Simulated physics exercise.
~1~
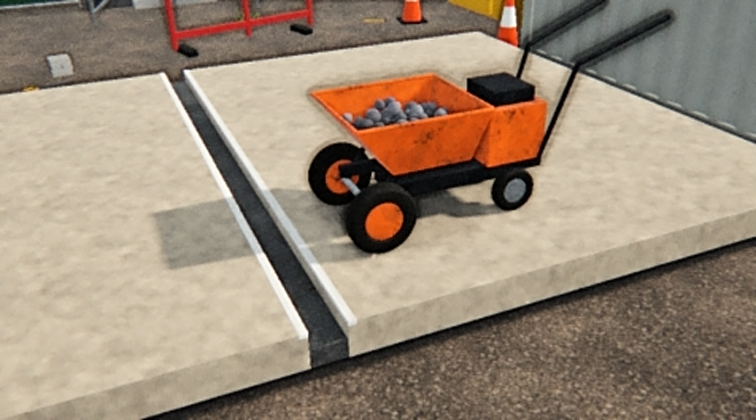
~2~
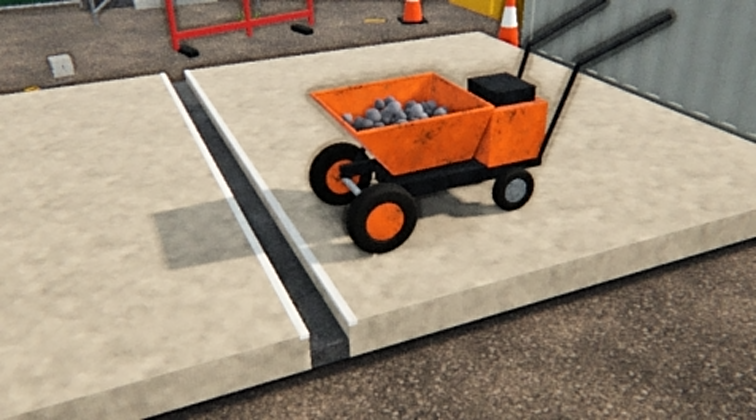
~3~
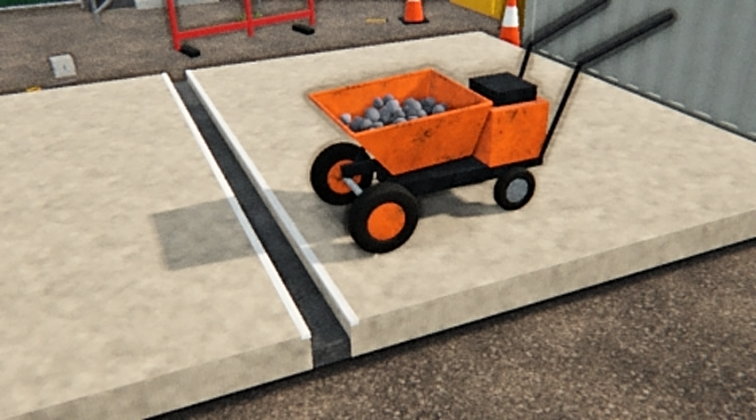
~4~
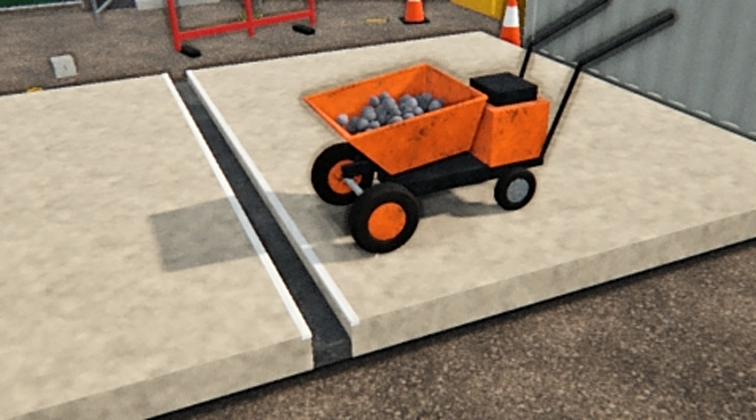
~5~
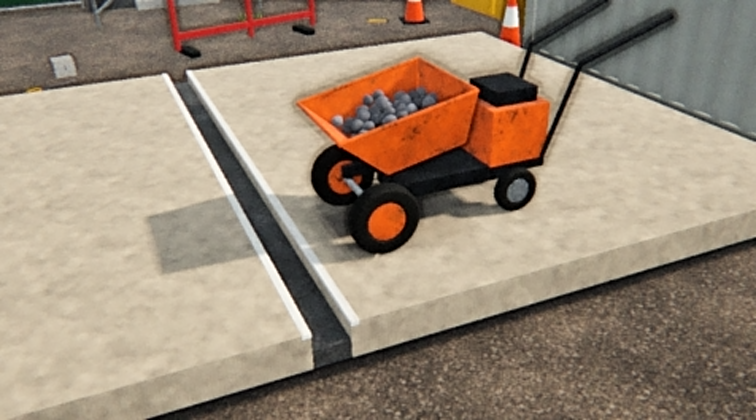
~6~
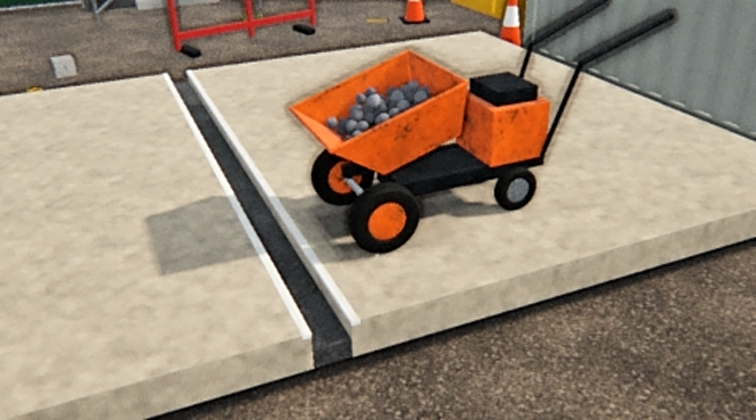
We see an orange powered barrow loaded with round grey cobbles standing on a raised pale pad beside a narrow trench; its skip sits level, then tilts gradually forward to the left while the wheels stay in place.
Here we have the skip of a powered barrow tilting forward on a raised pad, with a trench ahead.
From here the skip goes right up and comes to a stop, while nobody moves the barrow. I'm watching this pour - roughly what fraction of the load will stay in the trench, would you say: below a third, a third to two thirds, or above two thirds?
I would say below a third.
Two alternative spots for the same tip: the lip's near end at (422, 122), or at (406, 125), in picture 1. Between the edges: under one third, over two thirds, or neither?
First: Between a third and two thirds; second: In the middle band.
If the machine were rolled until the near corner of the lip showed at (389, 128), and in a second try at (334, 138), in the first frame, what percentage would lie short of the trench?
Around 10 and 0 per cent respectively.
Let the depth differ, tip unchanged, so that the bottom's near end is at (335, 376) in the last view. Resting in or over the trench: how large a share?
Roughly 20 in a hundred.
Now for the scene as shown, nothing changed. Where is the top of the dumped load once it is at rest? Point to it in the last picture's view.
The topmost point rests at roughly pixel (243, 231) in the last view.
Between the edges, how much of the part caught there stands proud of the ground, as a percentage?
Roughly 20 percent of them.
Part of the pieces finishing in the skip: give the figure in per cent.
About 5 %.
Just after the last frame, skip tipped steeply; every one in the skip.
A moment on, skip tipped right over; the larger part in the skip; just a few in or heaped over the trench; about a tenth beyond it; just a few falling.
Further on, skip tipped right over; about a tenth in the skip; roughly a quarter in or heaped over the trench; roughly two thirds beyond it.
When it is over, skip tipped right over; about a tenth in the skip; roughly a quarter in or heaped over the trench; roughly two thirds beyond it.
